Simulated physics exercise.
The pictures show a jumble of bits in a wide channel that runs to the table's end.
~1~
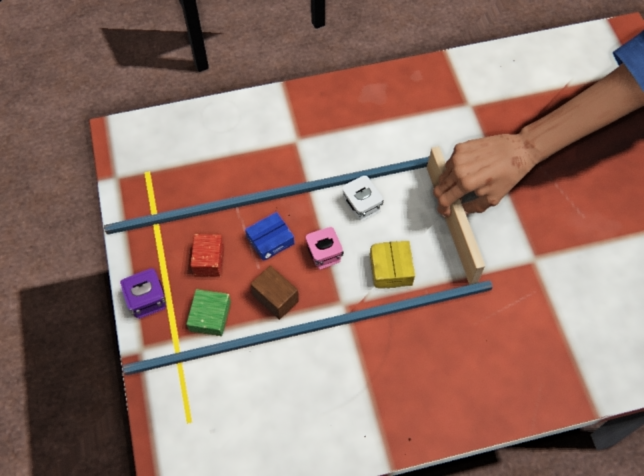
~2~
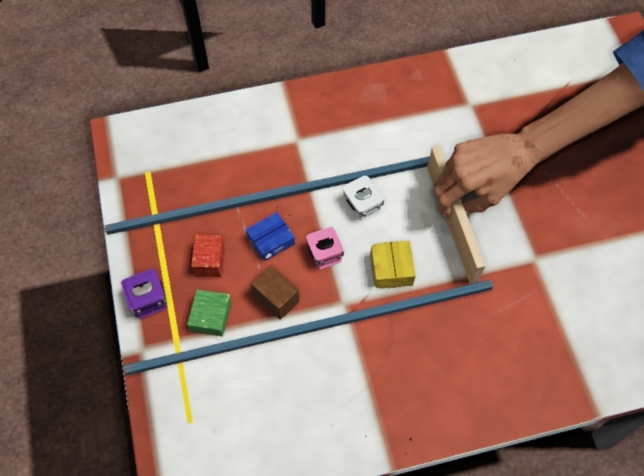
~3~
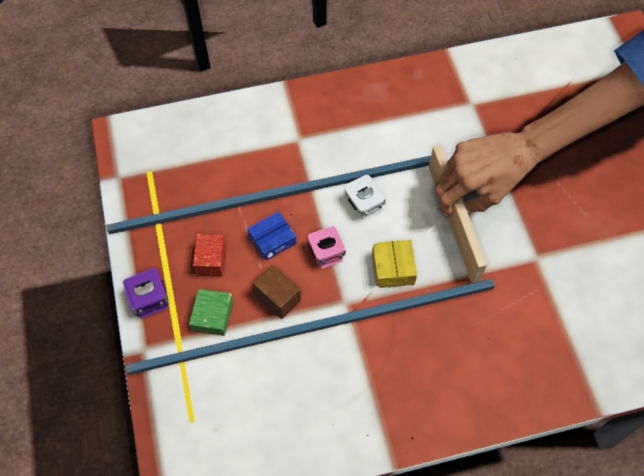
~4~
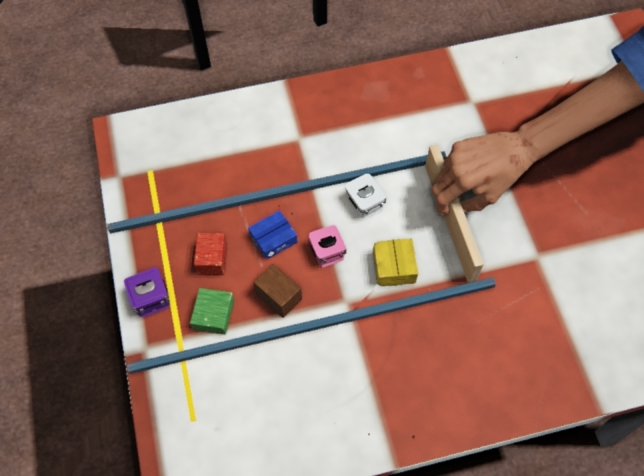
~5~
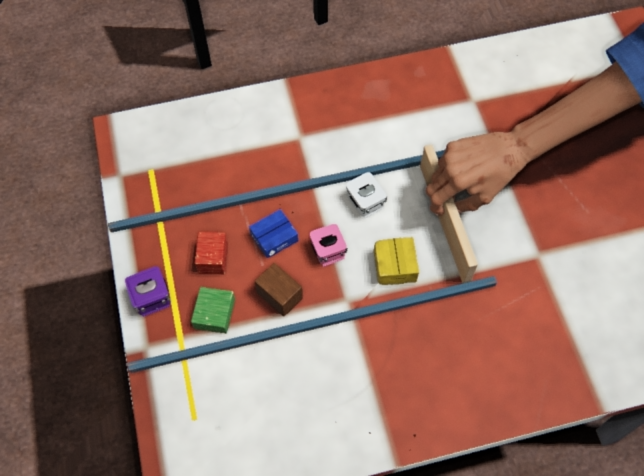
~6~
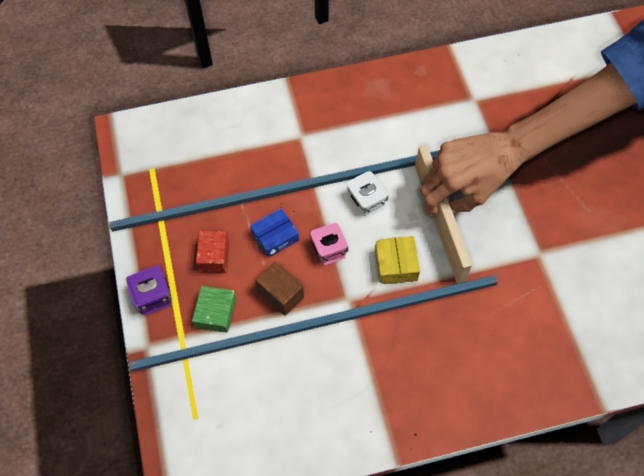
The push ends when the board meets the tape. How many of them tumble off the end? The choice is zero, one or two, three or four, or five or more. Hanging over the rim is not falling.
In the end the number that fall off is three or four.
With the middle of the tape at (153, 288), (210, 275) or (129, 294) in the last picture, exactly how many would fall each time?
Try by try, 5, 1 and 8.
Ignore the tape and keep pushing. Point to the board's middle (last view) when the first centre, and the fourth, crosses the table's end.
Near (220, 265) and (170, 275).
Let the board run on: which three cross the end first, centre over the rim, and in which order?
In order: The purple case, then the green block, then the red block.
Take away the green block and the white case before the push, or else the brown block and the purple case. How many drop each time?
1 in the first case, 1 in the second.
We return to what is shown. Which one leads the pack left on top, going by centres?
It is the brown block.
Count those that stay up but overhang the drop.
It comes to 2.
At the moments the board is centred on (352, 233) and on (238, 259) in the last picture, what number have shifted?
2 and 8.
Soon after, none off yet; purple case at rest near (150, 291); green block at rest near (215, 309); red block at rest near (213, 252).
After that, none off yet; purple case at rest near (150, 291); green block displaced about its own width near (181, 320); red block displaced about its own width near (177, 266).
In the end, the number that fall off is three or four; gone, red block, green block and purple case.
